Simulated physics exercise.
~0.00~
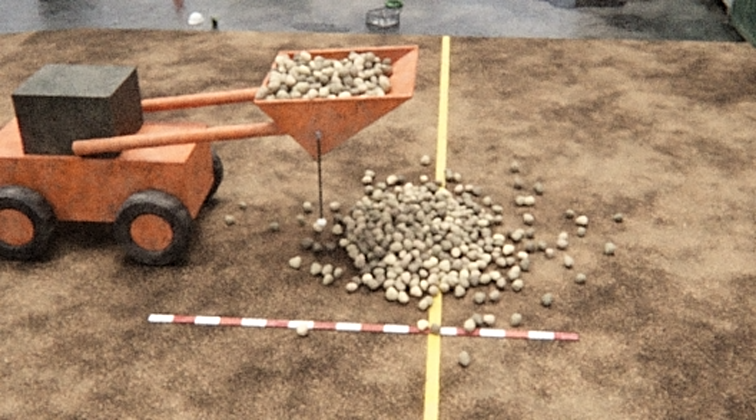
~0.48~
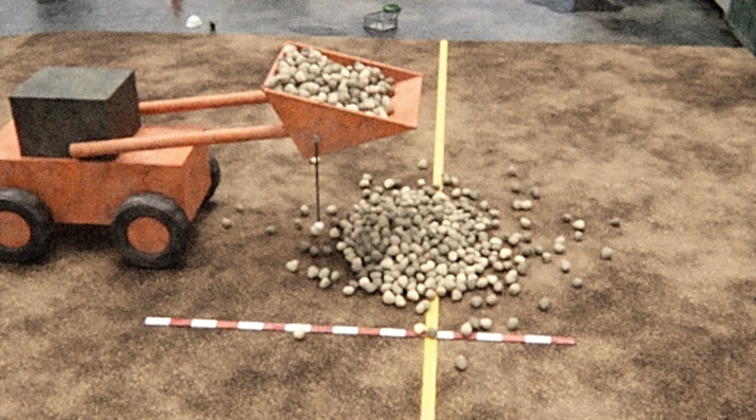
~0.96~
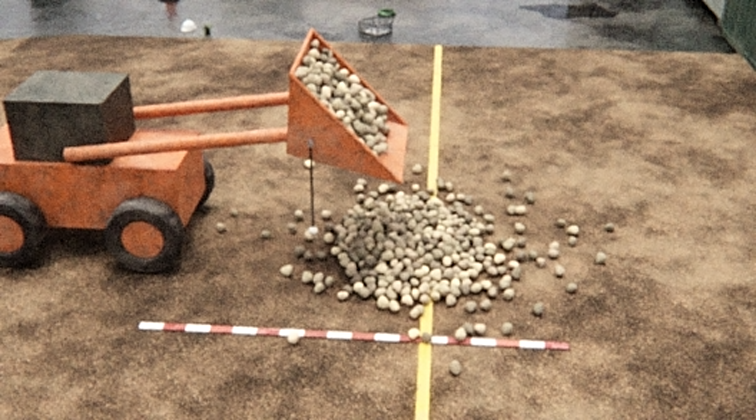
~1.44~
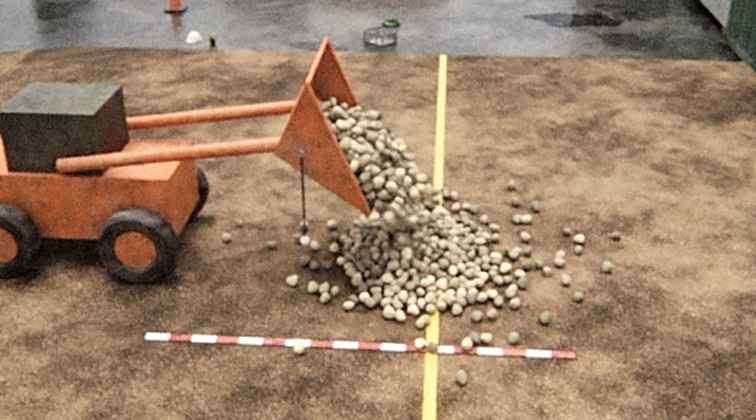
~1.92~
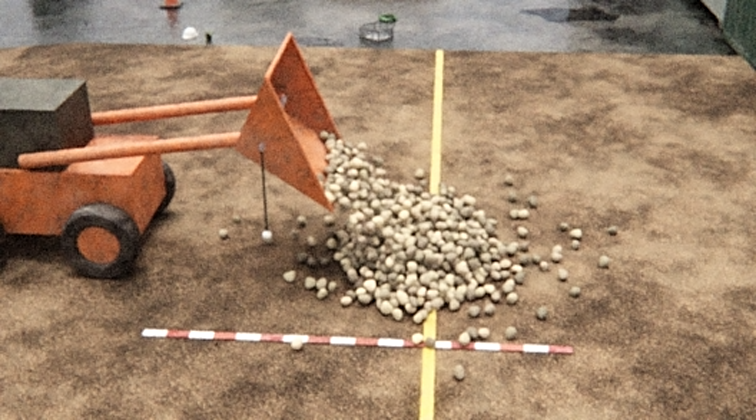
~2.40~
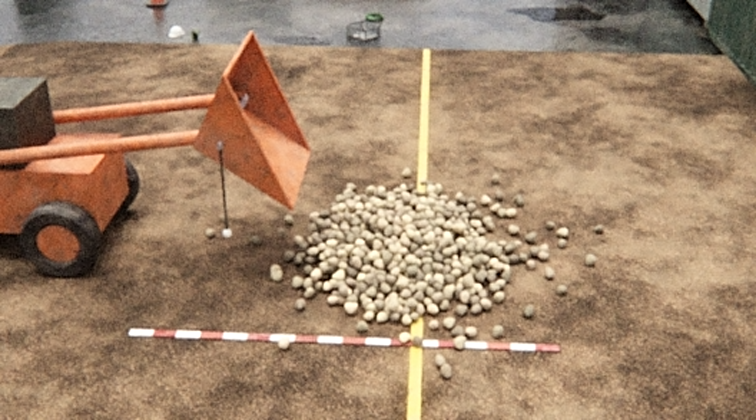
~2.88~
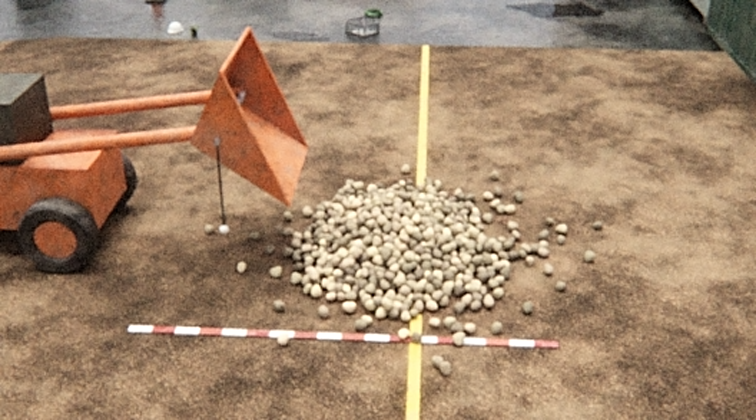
An orange loader with a dark grey block on top stands at the left of a brown dirt yard, seen from above by a slightly swaying camera, its raised bucket full of pale, rounded stones. A loose heap of similar stones already lies across a yellow line, behind a red-and-white striped staff. The bucket tips forward to the right, and the stones slide out over its lip onto the heap. As they pour, the loader backs away to the left. Finally the bucket hangs tilted and empty, and a broader heap rests on both sides of the line.
